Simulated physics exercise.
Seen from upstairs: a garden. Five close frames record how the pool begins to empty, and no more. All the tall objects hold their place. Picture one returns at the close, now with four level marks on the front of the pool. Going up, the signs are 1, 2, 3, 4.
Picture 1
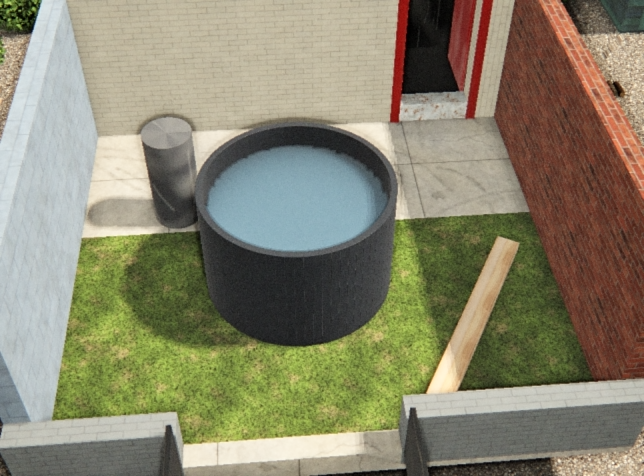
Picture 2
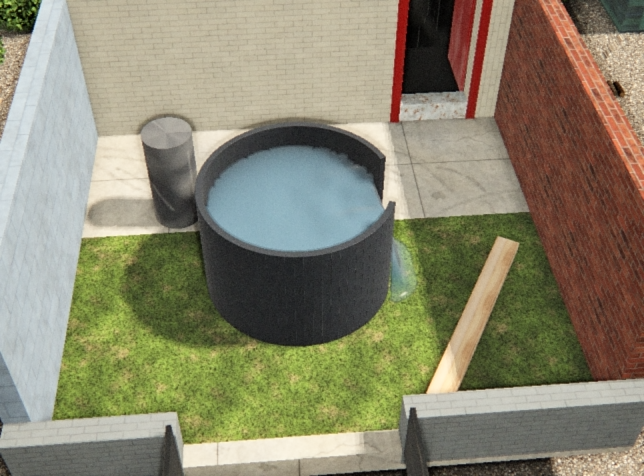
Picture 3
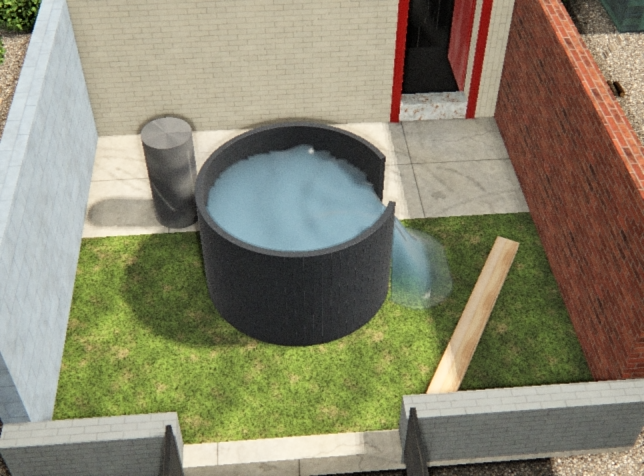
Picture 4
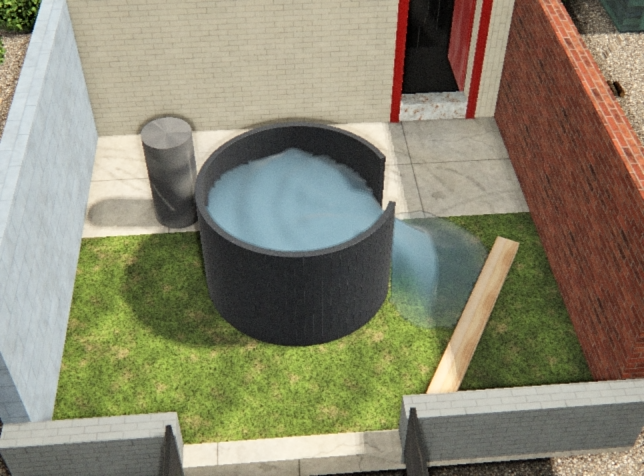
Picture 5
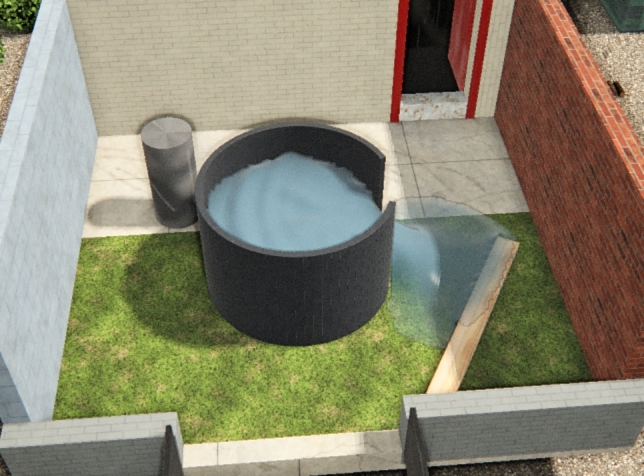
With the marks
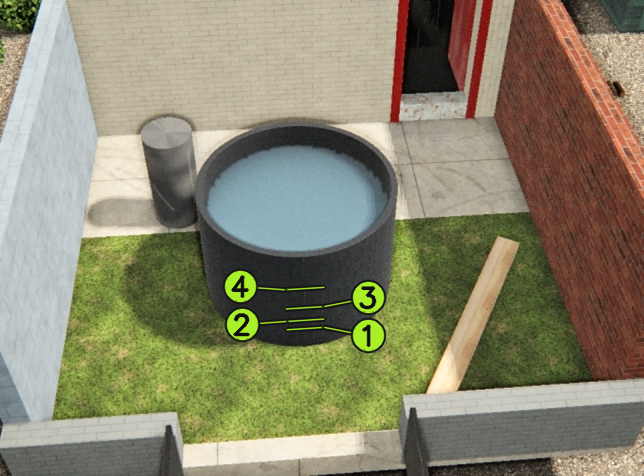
Pale blue water lies level in a round, dark pool on a walled lawn seen from upstairs, then pours out through a gap that opens in the pool's right side. A grey cylinder stands to the left, a pale plank lies to the right, and a red-framed doorway is behind. The water spreads rightward over grass and paving, reaching the plank, while the view stays still.
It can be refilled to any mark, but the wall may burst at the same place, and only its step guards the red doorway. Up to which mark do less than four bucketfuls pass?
4.
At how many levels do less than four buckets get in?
All four.
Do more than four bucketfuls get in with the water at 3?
No, not at all.
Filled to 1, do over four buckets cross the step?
No.
On the marked copy, 1 at (305, 328); 2 at (305, 320); 3 at (305, 307); 4 at (304, 288); from the bottom up 1, 2, 3, 4.
If 1 is chosen, nothing gets over.
If 2 is chosen, nothing gets over.
If 3 is chosen, nothing gets over.
If 4 is chosen, a bucket or two gets in.
